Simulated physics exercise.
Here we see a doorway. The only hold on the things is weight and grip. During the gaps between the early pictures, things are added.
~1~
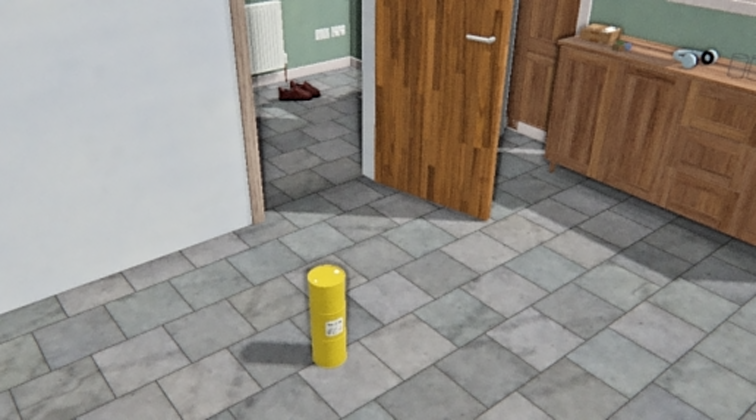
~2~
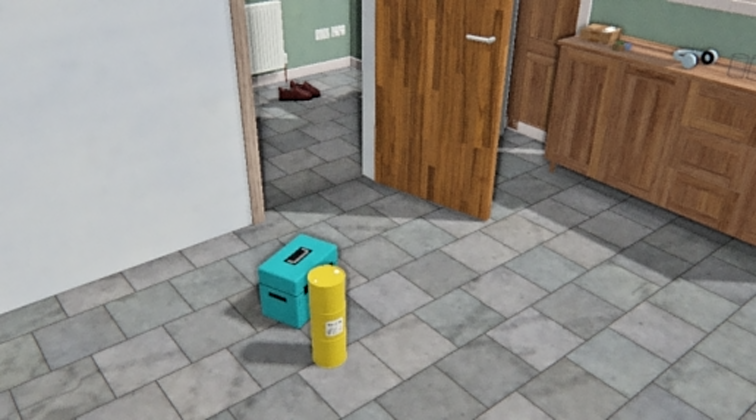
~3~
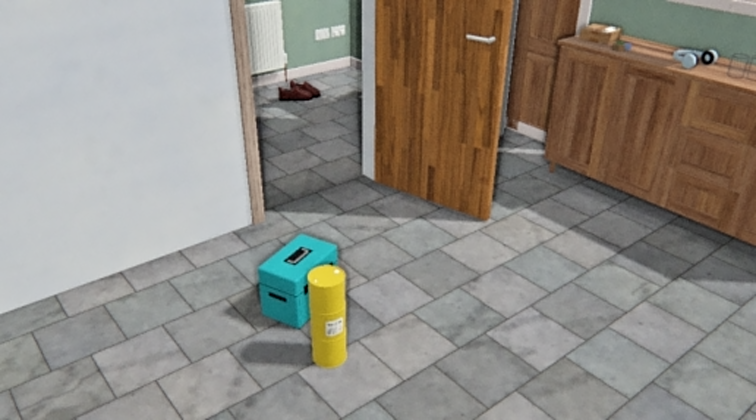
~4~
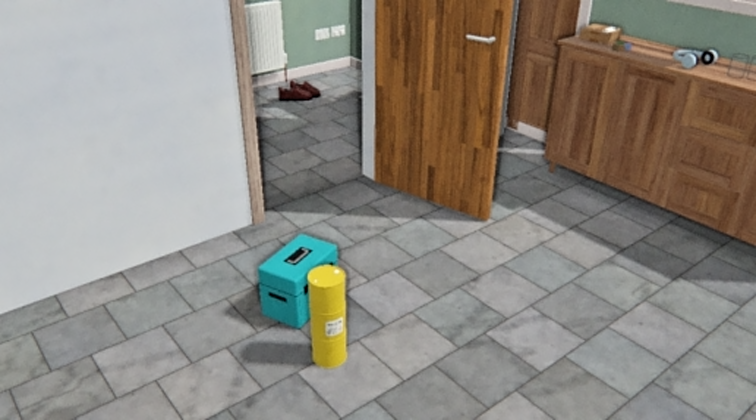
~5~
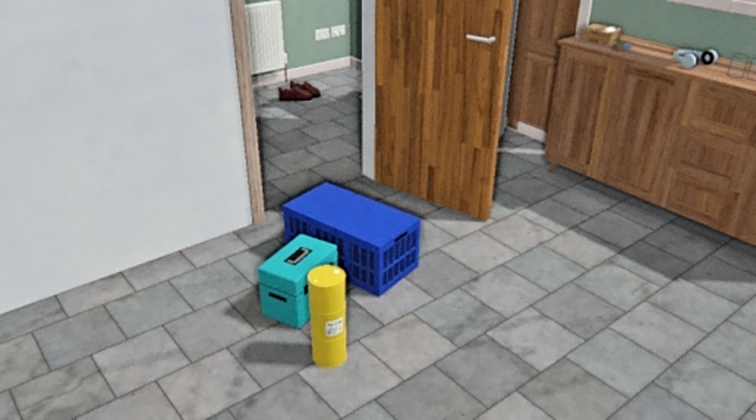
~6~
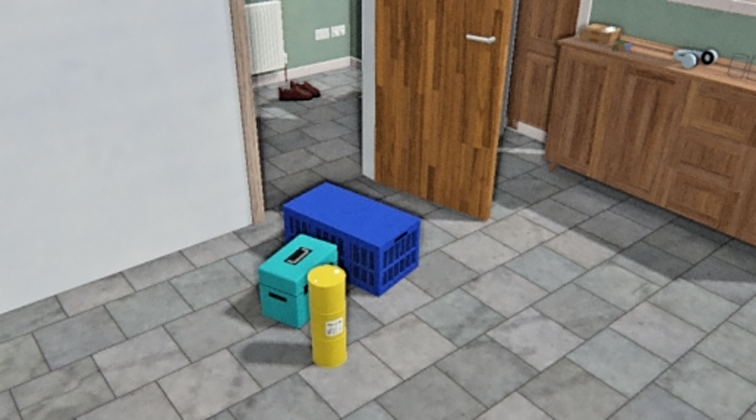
A turquoise box and then a blue crate appear on a grey tiled floor beside an open doorway, seen from a raised, steady view. The box sits just behind and left of an upright yellow canister, and the crate lies behind both, with a wooden door standing wide open beyond and wooden cabinets at right. Apart from these sudden additions, nothing moves, the door and canister included.
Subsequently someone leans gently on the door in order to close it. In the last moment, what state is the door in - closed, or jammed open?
The door does not make it to the frame.
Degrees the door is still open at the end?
Around 45 degrees.
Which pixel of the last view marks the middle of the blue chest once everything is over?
It winds up at roughly (337, 241).
Then, 0.70 s later than the last frame, door 76° open.
Then, 1.10 s later than the last frame, door 53° open; blue chest moved a little near (347, 237).
When it is over, door 45° open; all 3 as before. End places, in pixels of the last picture, blue chest near (337, 241).
